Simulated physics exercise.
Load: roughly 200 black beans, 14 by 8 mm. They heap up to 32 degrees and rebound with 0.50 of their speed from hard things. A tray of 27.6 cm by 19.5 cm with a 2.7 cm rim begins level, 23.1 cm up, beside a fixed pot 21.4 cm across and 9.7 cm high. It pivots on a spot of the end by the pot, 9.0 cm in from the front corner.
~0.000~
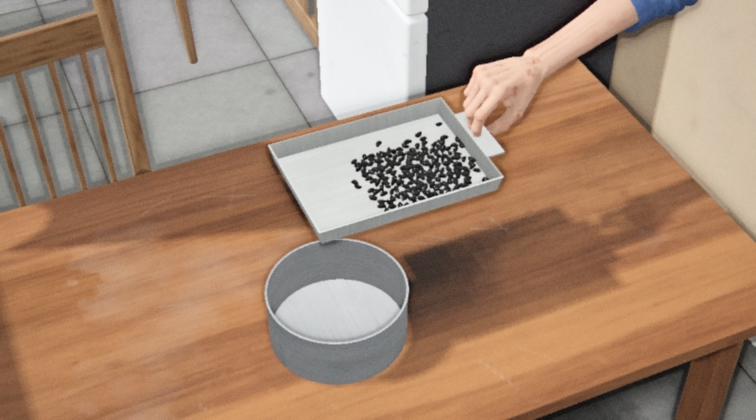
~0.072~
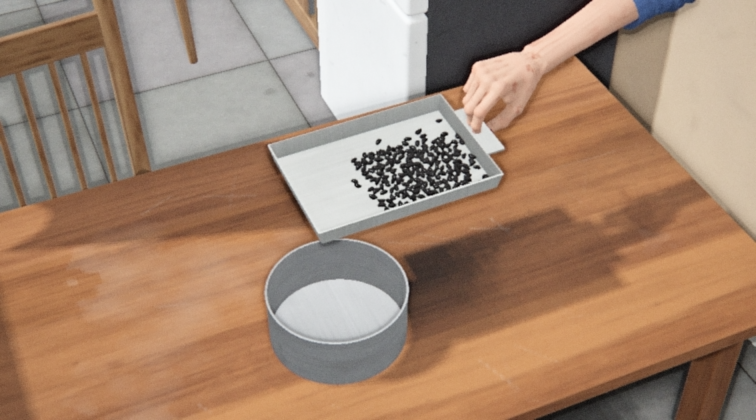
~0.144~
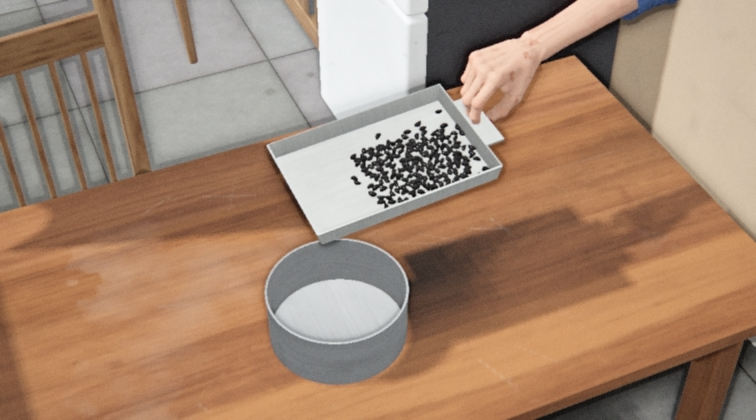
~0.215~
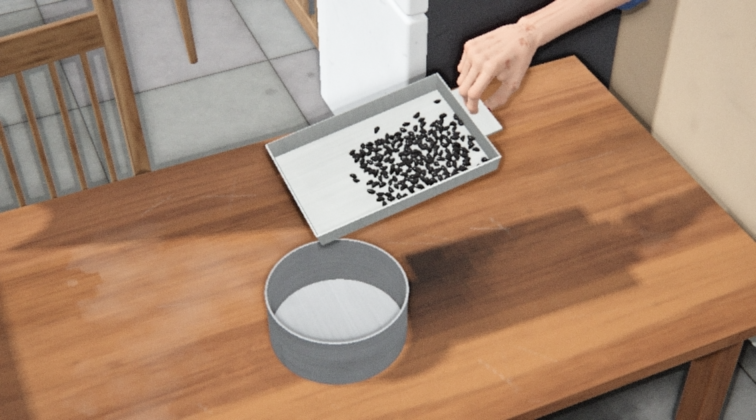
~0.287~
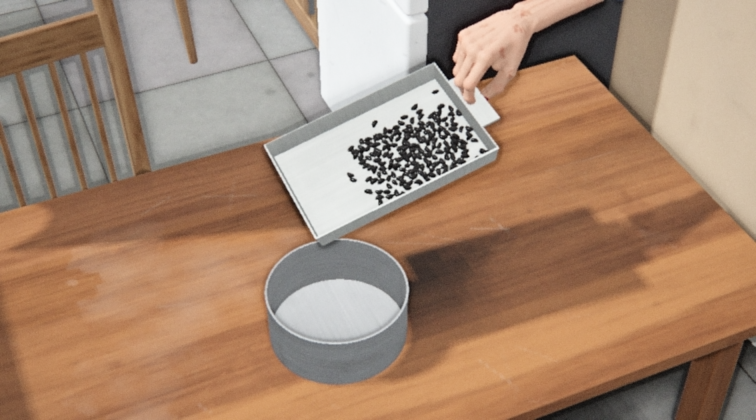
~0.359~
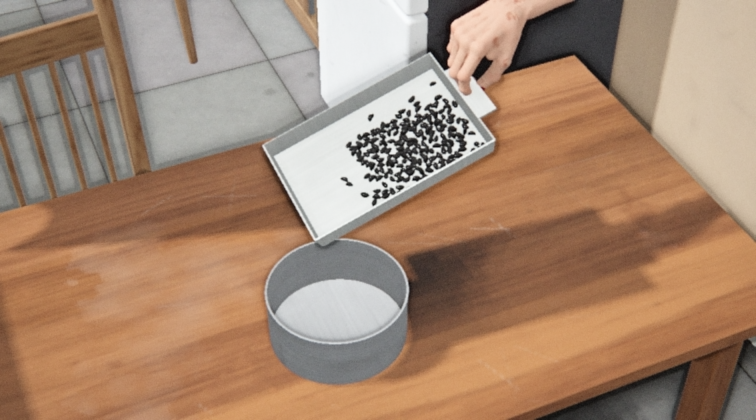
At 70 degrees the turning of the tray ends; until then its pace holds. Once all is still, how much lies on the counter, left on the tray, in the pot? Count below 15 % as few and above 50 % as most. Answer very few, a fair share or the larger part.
Counter very few, tray the larger part, pot a fair share.
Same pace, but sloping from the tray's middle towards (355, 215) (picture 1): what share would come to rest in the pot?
About 60 per cent.
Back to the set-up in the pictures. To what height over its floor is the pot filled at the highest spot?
About 1.0 cm.
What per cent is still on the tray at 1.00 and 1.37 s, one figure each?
In turn: 90, 70.
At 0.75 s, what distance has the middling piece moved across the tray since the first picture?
Some 11 cm.
Then, at 0.75 s, tilt 44 degrees; the tray holds 100 %, the pot 0 %.
Then, at 1.00 s, tilt 60 degrees; the tray holds 90 %, the pot 0 %.
After 1.37 s, tilt 70 degrees; the tray holds 70 %, the pot 20 %.
In the end, at 2.6 s, counter 5 %, tray 65 %, pot 30 %.
